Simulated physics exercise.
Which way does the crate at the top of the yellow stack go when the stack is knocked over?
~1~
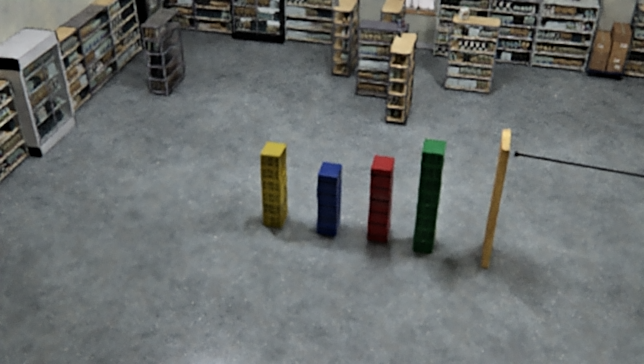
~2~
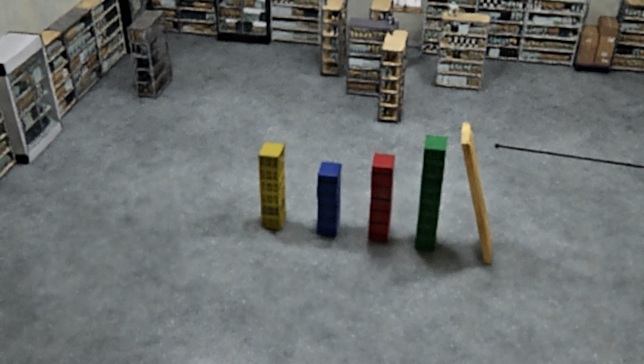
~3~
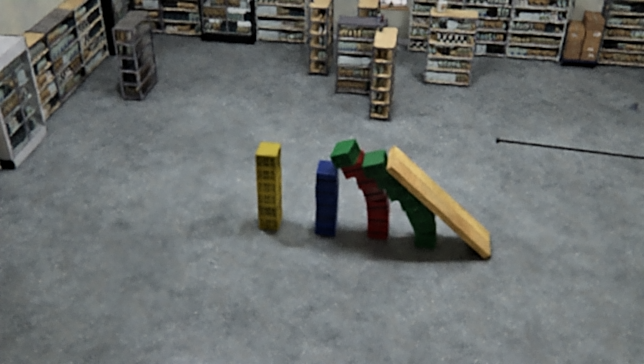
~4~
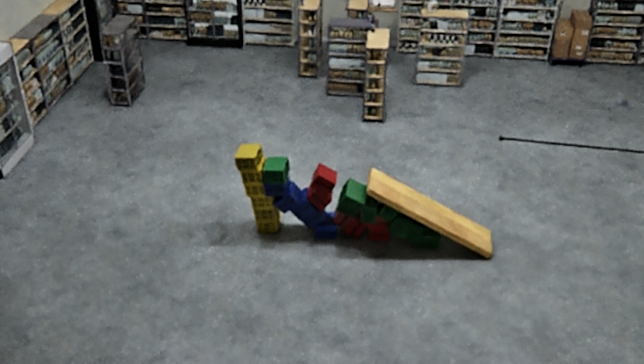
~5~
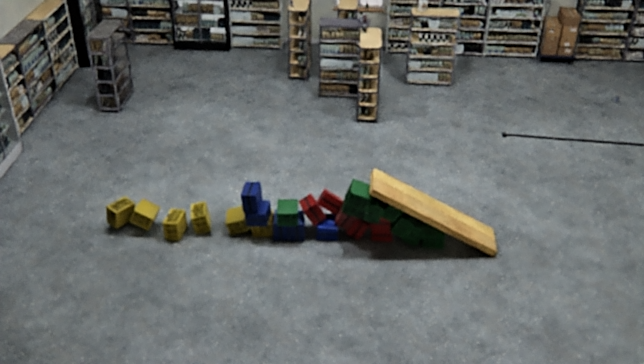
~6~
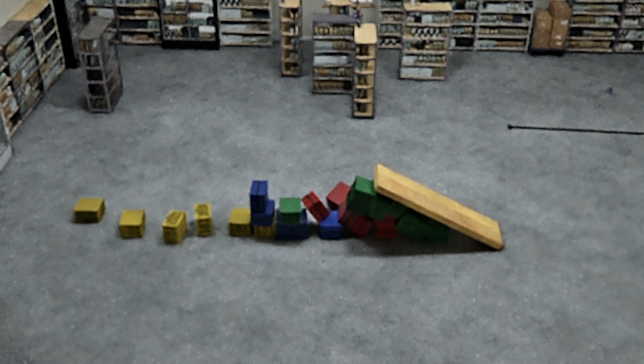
It moves to the left, ending up on the floor beyond where the yellow stack stood.
